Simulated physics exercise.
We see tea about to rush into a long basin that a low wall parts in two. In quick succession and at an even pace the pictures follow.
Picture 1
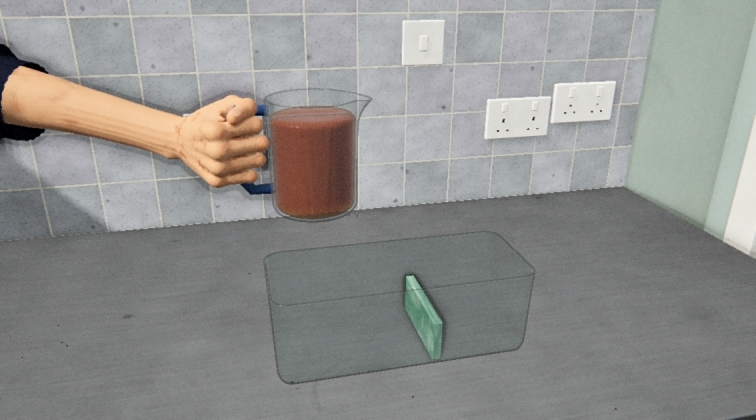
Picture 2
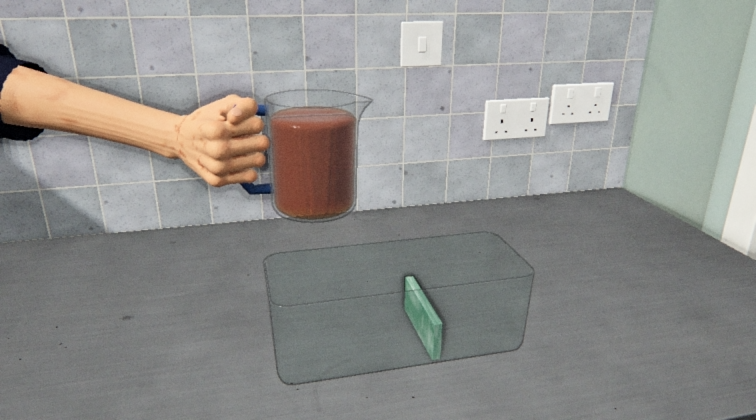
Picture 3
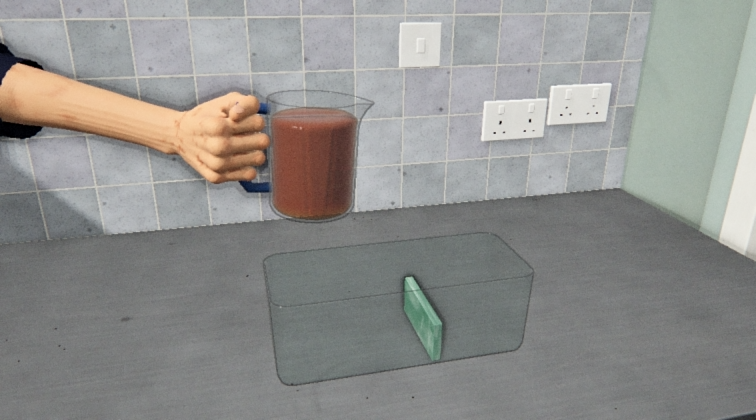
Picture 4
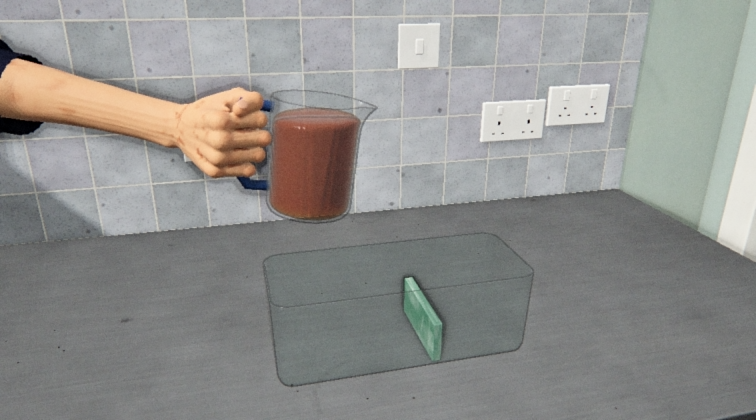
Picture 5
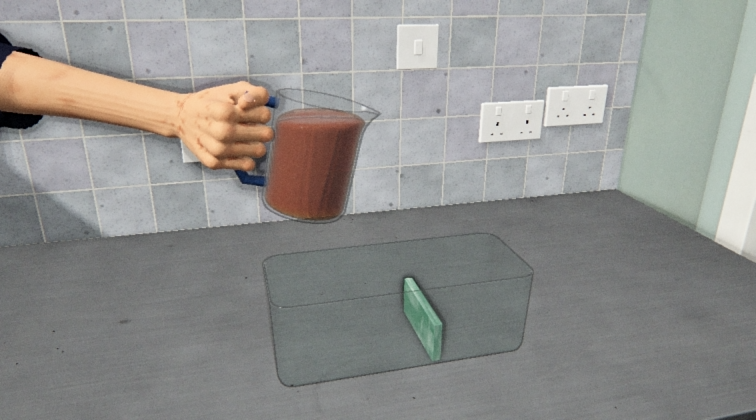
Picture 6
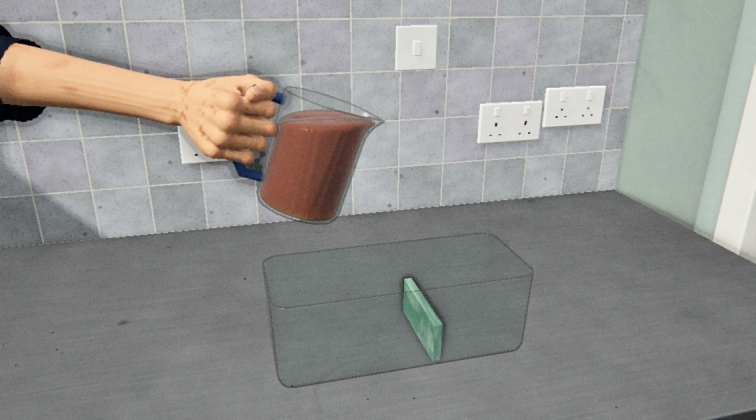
The footage shows a hand holding a clear jug of reddish-brown liquid above a long transparent basin with a low green divider; the jug starts upright, then the hand gradually tilts it to the right.
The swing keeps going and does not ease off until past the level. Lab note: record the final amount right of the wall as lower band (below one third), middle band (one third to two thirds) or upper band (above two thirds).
The quantity right of the wall will come in at one third to two thirds.
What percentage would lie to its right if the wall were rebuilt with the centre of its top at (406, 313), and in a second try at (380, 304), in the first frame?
In turn 70 and 95 in a hundred.
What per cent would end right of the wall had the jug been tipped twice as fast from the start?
I'd estimate some 20 percent.
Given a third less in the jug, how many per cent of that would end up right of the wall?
I'd say roughly 20 percent.
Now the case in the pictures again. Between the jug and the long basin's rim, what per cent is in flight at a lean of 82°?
Near 20 in a hundred.
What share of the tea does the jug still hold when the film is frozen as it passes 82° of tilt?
About 70 %.
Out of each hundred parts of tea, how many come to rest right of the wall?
Roughly 50 %.
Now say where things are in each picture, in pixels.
In the first frame, it leans 0°; its right rim is at (372, 97); the tea meets the walls at (268, 117) and (355, 112); the long basin's rim runs from (267, 280) to (515, 252); the wall's top is at (423, 299).
In the second frame, it leans 1°; its right rim is at (372, 98); the tea meets the walls at (268, 117) and (355, 113).
In the third frame, it leans 3°; its right rim is at (374, 101); the tea meets the walls at (269, 116) and (357, 115).
In the fourth frame, it leans 7°; its right rim is at (377, 106); the tea meets the walls at (272, 119) and (360, 116).
In the fifth frame, it leans 12°; its right rim is at (381, 112); the tea meets the walls at (274, 122) and (365, 117).
In the sixth frame, it leans 19°; its right rim is at (385, 120); the tea meets the walls at (275, 132) and (373, 118).
A moment on, the jug is tipped on its side and 72 per cent is still to pour, 0 is left of the wall and 8 right of it.
Next, the jug is tipped right over and 14 per cent is still to pour, 25 is left of the wall and 44 right of it.
Then the jug is tipped right over and 0 per cent is still to pour, 50 is left of the wall and 47 right of it.
Later the jug is tipped right over and 0 per cent is still to pour, 50 is left of the wall and 48 right of it.
At rest 50 per cent lies left of the wall, 48 right of it and 2 outside.
